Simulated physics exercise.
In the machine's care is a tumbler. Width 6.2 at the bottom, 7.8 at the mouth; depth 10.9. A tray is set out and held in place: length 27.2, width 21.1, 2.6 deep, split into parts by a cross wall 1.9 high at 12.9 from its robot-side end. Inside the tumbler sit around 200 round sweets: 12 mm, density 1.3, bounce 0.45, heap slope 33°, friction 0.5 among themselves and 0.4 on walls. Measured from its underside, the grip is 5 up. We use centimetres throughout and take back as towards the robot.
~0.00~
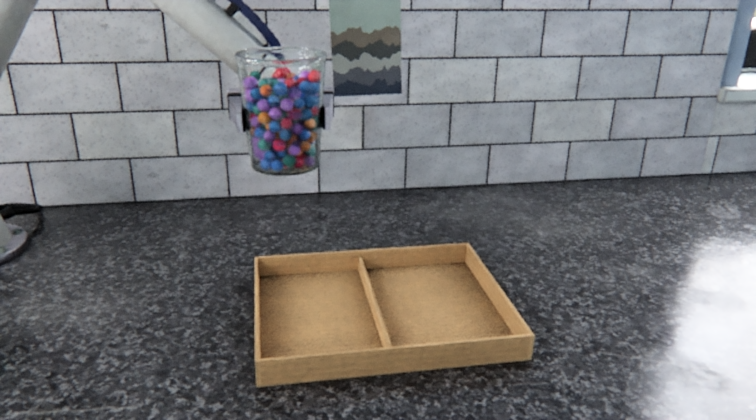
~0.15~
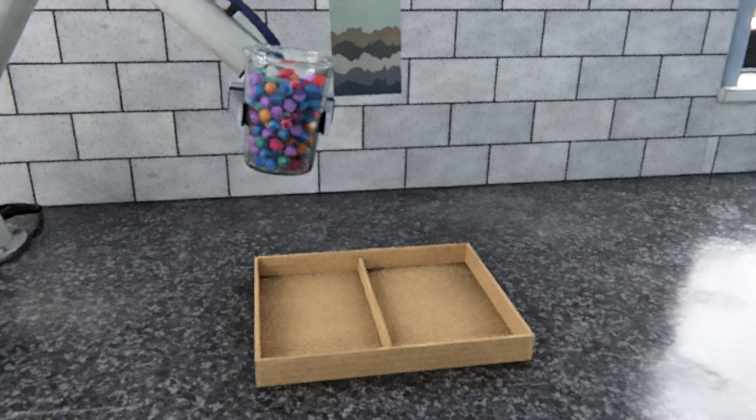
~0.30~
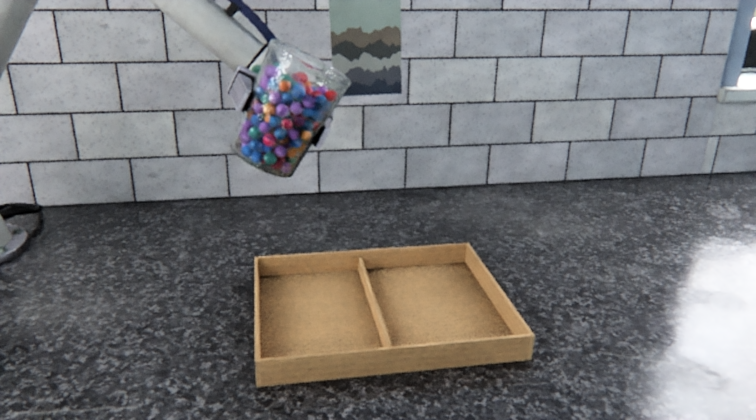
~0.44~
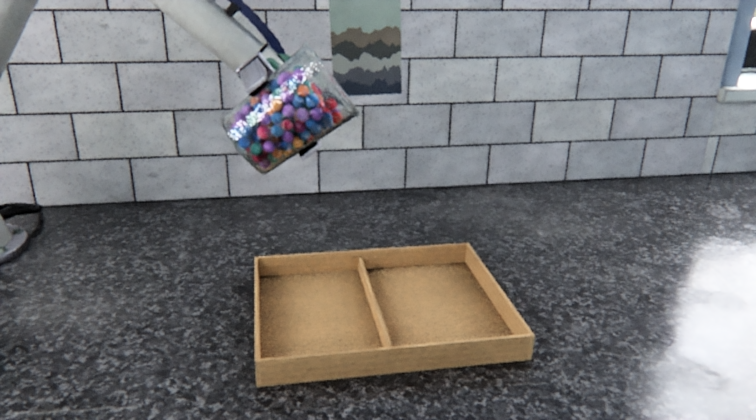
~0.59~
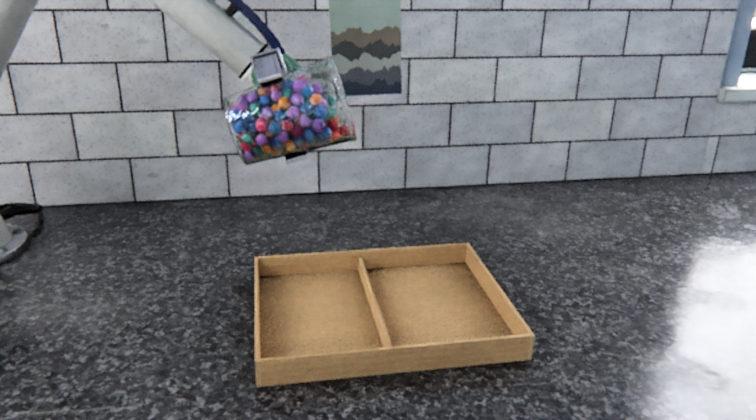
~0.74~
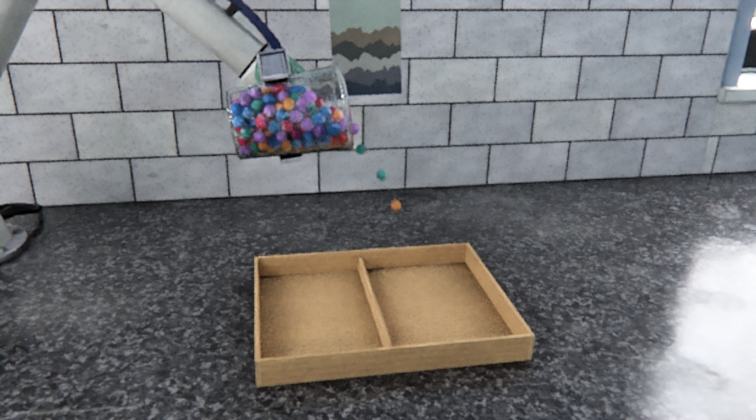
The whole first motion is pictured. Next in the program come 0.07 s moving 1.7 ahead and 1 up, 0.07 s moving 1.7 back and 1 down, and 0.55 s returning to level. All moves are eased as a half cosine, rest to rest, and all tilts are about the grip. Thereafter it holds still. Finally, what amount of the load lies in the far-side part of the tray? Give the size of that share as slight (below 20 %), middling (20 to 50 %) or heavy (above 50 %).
Middling.
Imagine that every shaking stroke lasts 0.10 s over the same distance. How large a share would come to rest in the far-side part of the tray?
I'd expect some 20 per cent.
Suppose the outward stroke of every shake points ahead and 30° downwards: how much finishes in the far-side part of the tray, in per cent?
Some 20 per cent.
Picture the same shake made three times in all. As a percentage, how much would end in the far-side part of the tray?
I'd expect something close to 65 per cent.
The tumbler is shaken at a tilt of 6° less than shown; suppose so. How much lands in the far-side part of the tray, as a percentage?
Estimate: Around 35 per cent.
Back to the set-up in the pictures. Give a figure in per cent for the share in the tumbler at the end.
About 60 percent.
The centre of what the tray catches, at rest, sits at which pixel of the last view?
Middle point: About (435, 303).
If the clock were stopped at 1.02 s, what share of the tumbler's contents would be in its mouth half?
Mouth half: Close to 70 per cent.
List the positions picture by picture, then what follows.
Tumbler middle at (283, 113), level; upper third of the load around (284, 89), from x 250 to 315, top at y 70; 200 in the tumbler, in the first picture.
Tumbler middle at (284, 113), tilted 8° forward; upper third of the load around (286, 88), from x 255 to 320, top at y 70, in the second picture.
Tumbler middle at (286, 113), tilted 28° forward; upper third of the load around (287, 91), from x 245 to 330, top at y 65, in the third picture.
Tumbler middle at (287, 114), tilted 54° forward; upper third of the load around (294, 97), from x 240 to 340, top at y 70, in the fourth picture.
Tumbler middle at (288, 116), tilted 74° forward; upper third of the load around (290, 101), from x 235 to 345, top at y 80, in the fifth picture.
Tumbler middle at (288, 116), tilted 82° forward; upper third of the load around (280, 105), from x 235 to 395, top at y 85; 197 in the tumbler, 3 in flight or on a rim, in the sixth picture.
By 1.02 s, tilted 70° forward, highest piece 25 above the table; 121 in the tumbler, 41 in the far-side part, 38 in flight or on a rim.
By 1.29 s, tilted 12° forward, highest piece 28 above the table; 116 in the tumbler, 82 in the far-side part, 2 on the table or floor.
By 1.63 s, level, highest piece 27 above the table; 116 in the tumbler, 82 in the far-side part, 2 on the table or floor.
By 2.68 s, level, highest piece 27 above the table; 116 in the tumbler, 82 in the far-side part, 2 on the table or floor.
Final count, 116 in the tumbler, 82 in the far-side part, 2 on the table or floor. That is 41 % in the far-side part of the tray.
